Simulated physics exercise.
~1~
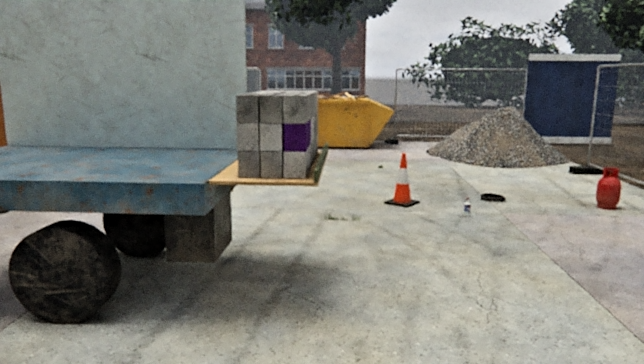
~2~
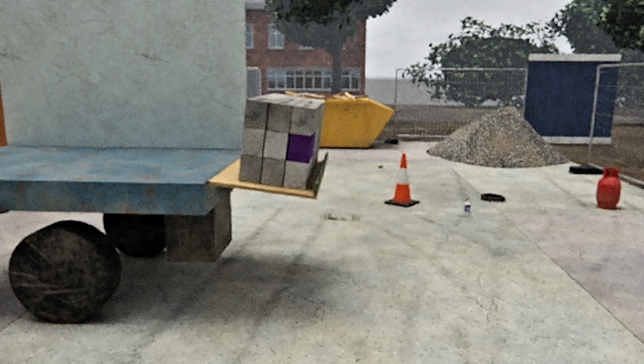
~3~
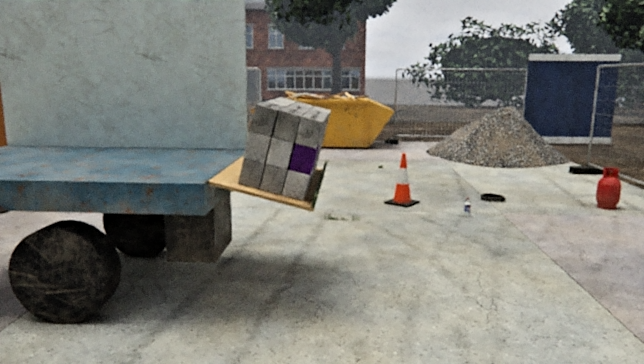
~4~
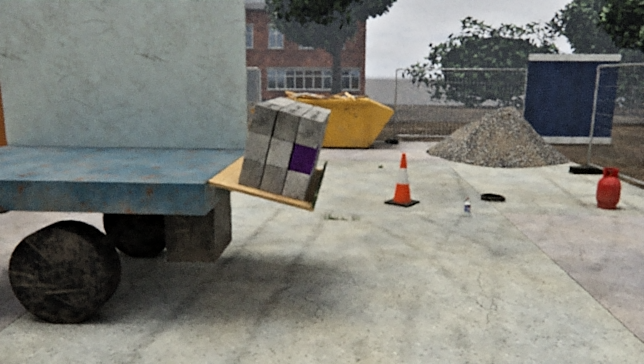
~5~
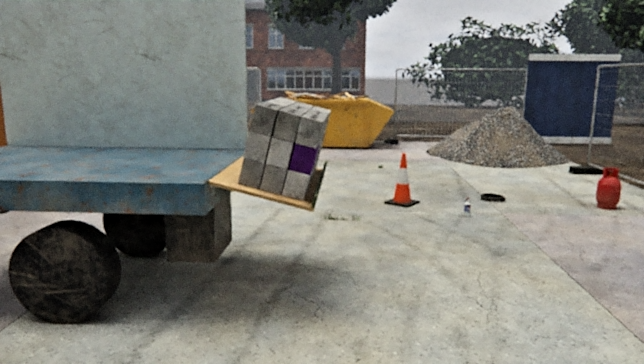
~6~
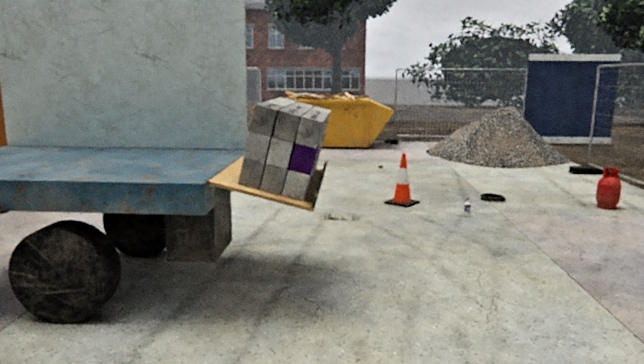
A small platform at the back of a lorry, carrying a tight stack of grey concrete blocks with one purple block on its right side, stands at left in a paved yard, seen from a still, level viewpoint. Behind are a yellow skip, a brick building, a gravel heap and a blue panel, with an orange and white cone and a red gas bottle at right. The platform's outer edge sinks, and the stack leans to the right with it. Then the tilting stops, and the blocks stay together on the sloping platform, none falling.
